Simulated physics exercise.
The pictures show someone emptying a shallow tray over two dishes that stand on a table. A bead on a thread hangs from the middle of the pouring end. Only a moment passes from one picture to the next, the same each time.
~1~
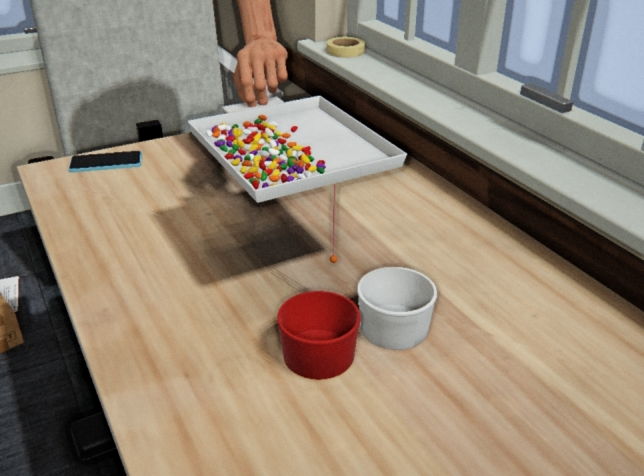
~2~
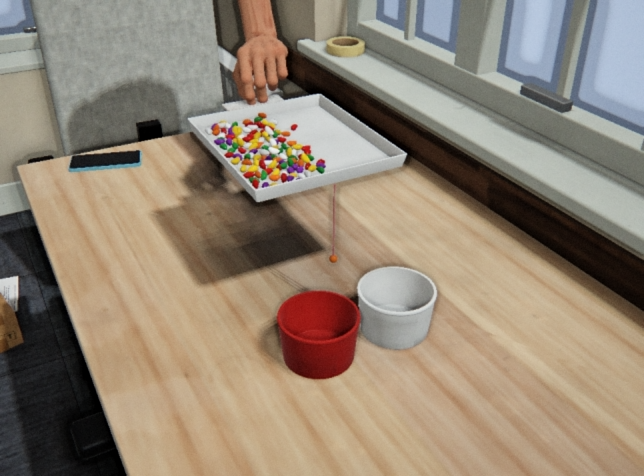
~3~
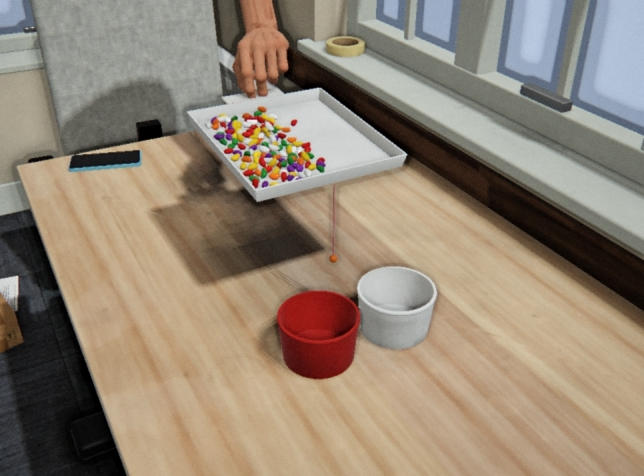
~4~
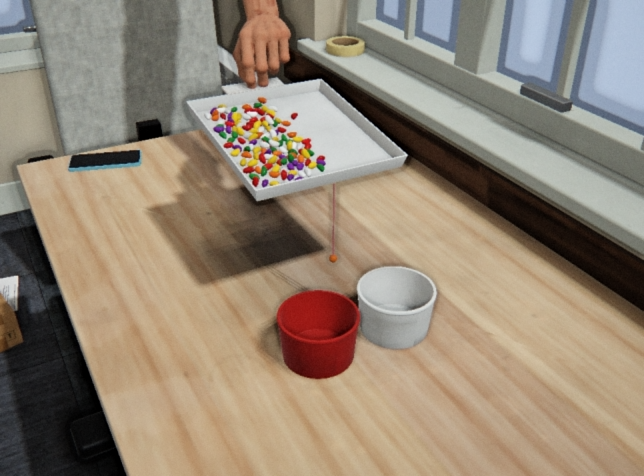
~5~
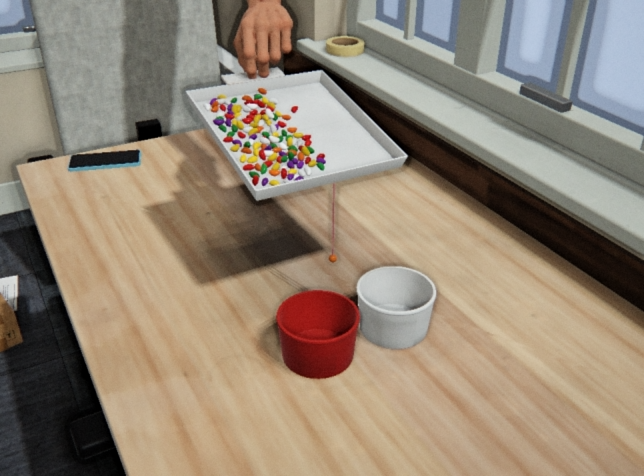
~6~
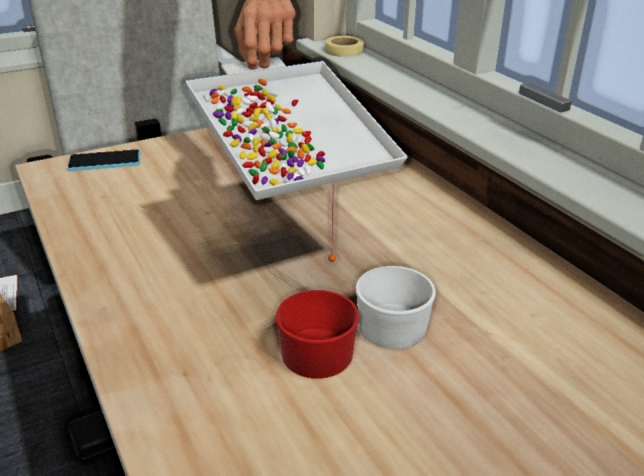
We see a hand holding a shallow white tray of colourful jelly beans above a red dish and a white dish on a wooden table, then gradually raising its far end so the tray tilts more steeply toward the dishes.
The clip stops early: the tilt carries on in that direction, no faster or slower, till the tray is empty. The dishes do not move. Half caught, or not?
Caught overall: Over half.
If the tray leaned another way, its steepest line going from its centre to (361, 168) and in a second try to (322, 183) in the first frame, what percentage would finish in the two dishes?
Near 20 % and 60 %.
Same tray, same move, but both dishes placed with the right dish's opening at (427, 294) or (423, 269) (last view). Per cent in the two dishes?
First some 20, then 70 per cent.
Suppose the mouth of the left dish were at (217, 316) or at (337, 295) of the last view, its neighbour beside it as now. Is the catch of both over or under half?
In turn: Less than half; most of it.
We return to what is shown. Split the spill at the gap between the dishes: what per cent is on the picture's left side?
About 60 per cent.
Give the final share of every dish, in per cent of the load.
Left dish: 50 %, right dish: 20 %.
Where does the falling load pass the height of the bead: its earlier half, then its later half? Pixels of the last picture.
At about (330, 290), then at (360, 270).
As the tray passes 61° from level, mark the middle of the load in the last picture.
Roughly at (307, 152).
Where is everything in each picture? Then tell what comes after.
In the first frame, corners of the pouring end at (257, 189) and (403, 153), level; middle of the load at (266, 150), jelly beans; left dish at (338, 355); right dish at (417, 326); bead on its thread at (334, 259).
In the second frame, corners of the pouring end at (257, 188) and (403, 153), level; middle of the load at (266, 148).
In the third frame, corners of the pouring end at (257, 188) and (403, 154), tipped barely, level across its low end; middle of the load at (266, 145).
In the fourth frame, corners of the pouring end at (258, 188) and (403, 154), tipped a little, level across its low end; middle of the load at (266, 140).
In the fifth frame, corners of the pouring end at (258, 188) and (403, 155), tipped a little, level across its low end; middle of the load at (266, 135).
In the sixth frame, corners of the pouring end at (258, 188) and (403, 156), tipped clearly, level across its low end; middle of the load at (266, 130); left dish at (337, 354); right dish at (416, 325).
Soon after the last picture, tray tipped steeply; all on the tray.
A little later, tray tipped past a quarter turn; nearly all on the tray; a stray few in the left dish; a stray few in the right dish.
Later still, tray tipped past a quarter turn; about half in the left dish; about a quarter in the right dish; about a third outside both.
At rest, tray tipped past a quarter turn; about half in the left dish; about a quarter in the right dish; about a third outside both.
